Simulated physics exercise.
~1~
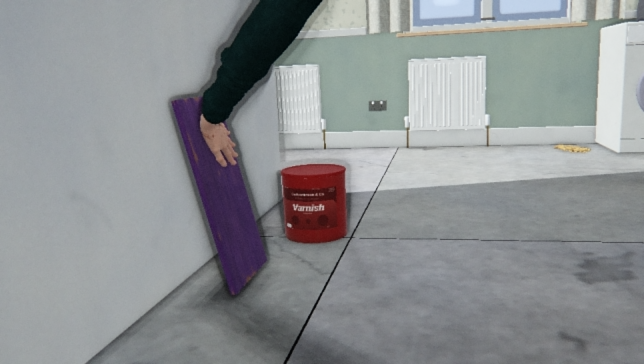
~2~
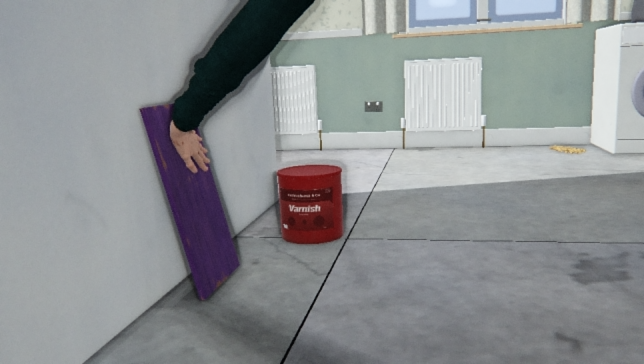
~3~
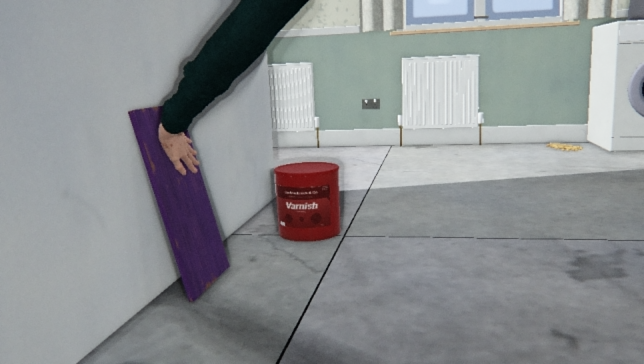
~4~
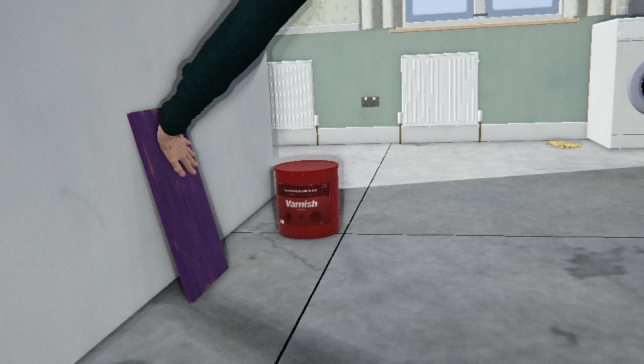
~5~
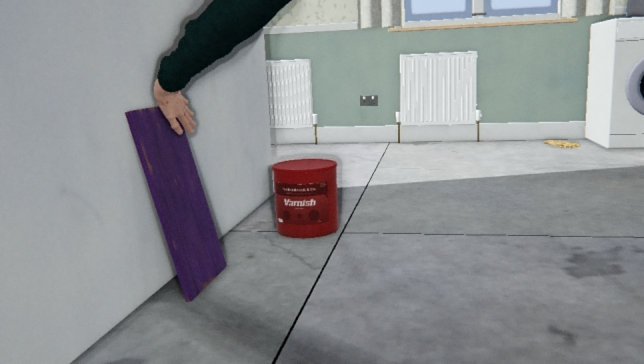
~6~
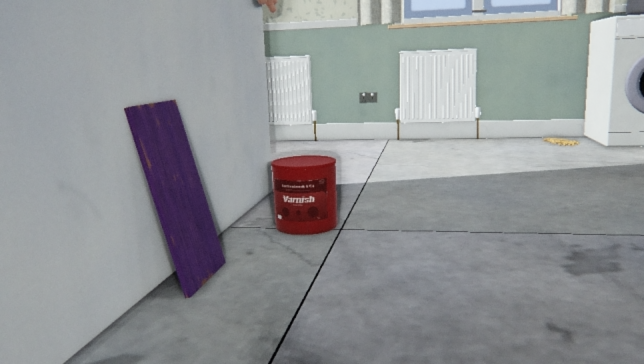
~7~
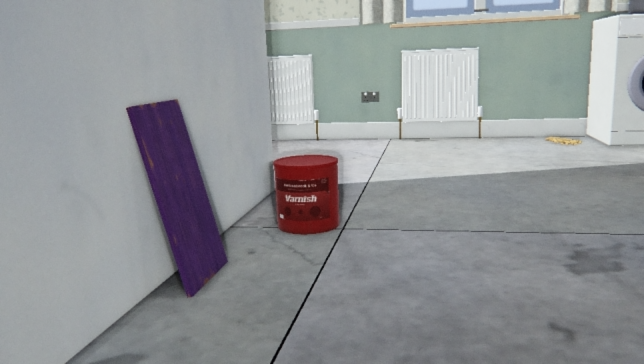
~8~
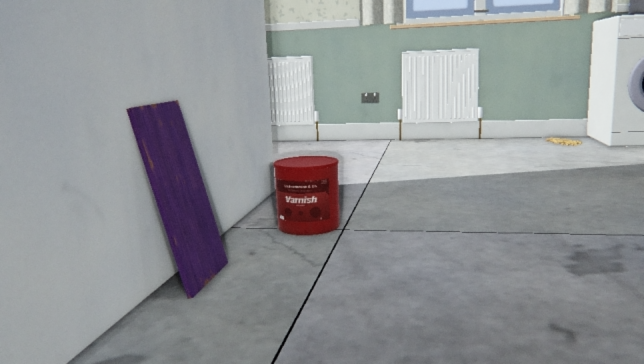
At first, a hand in a dark green sleeve holds a long purple board against a pale wall, with a red varnish tin standing on the grey floor just to its right. The arm shifts the board slightly left, setting it at a lean with its foot on the floor. The hand rests near the top for a moment, then lets go and draws back up out of sight. Left alone, the purple board does not slip or tip. It ends at rest, still leaning on the wall, with the tin standing beside it.
